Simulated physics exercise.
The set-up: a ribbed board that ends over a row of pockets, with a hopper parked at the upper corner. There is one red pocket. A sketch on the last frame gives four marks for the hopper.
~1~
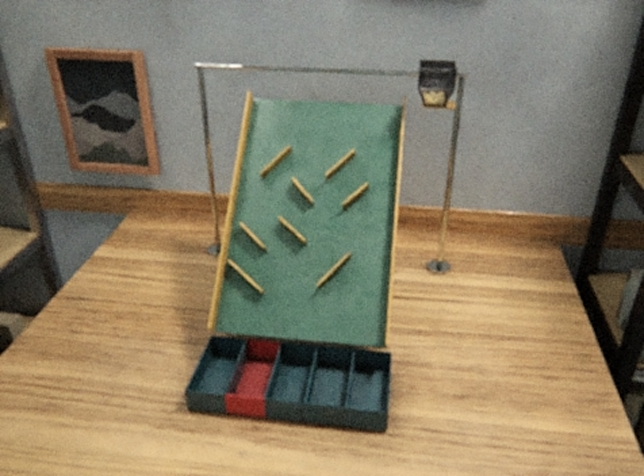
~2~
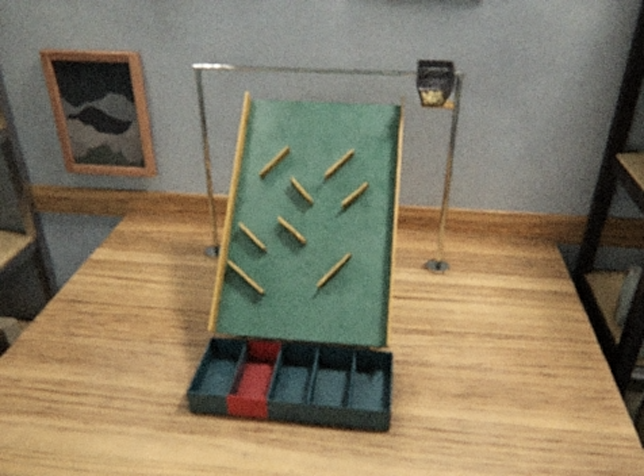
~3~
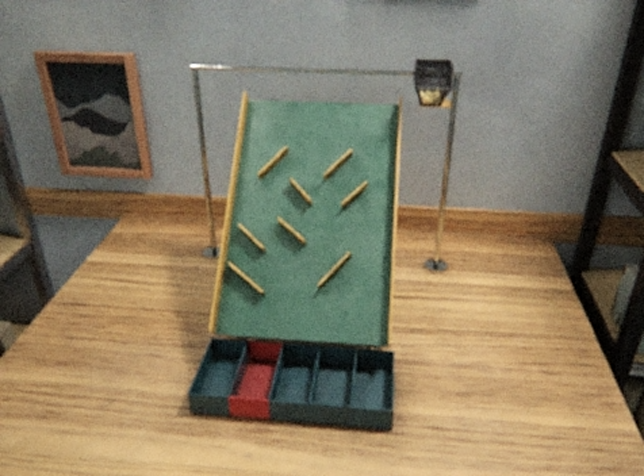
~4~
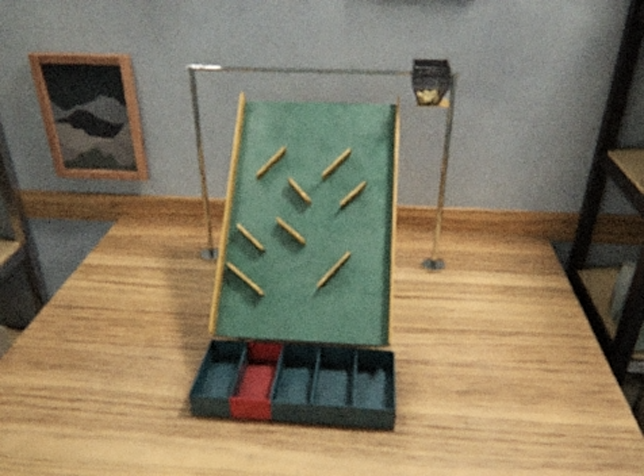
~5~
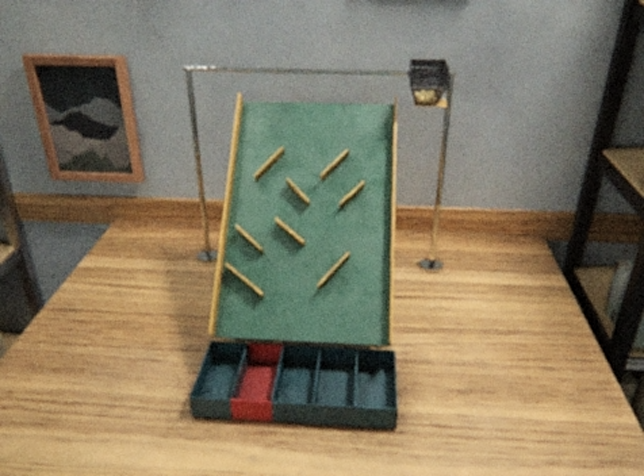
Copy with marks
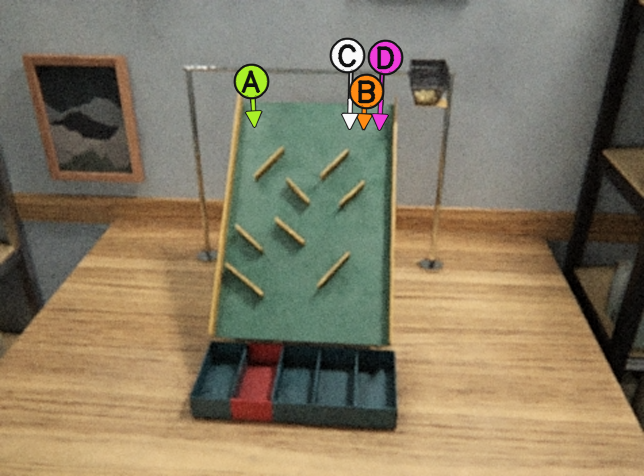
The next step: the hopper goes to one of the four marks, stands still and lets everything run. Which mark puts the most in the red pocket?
Mark C does it best.
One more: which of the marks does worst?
That would be A.
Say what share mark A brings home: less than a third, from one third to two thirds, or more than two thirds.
It is less than a third.
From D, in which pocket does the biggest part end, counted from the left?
It is the fifth one.
On the marked copy, mark A meets the board at (254, 121); mark B meets the board at (363, 123); mark C meets the board at (349, 123); mark D meets the board at (379, 124).
With A, not one piece in the red pocket, every piece in other pockets.
With B, roughly a quarter in the red pocket, the larger part in other pockets.
With C, roughly a third in the red pocket, roughly two thirds in other pockets.
With D, about a tenth in the red pocket, the larger part in other pockets, about a tenth outside the box.
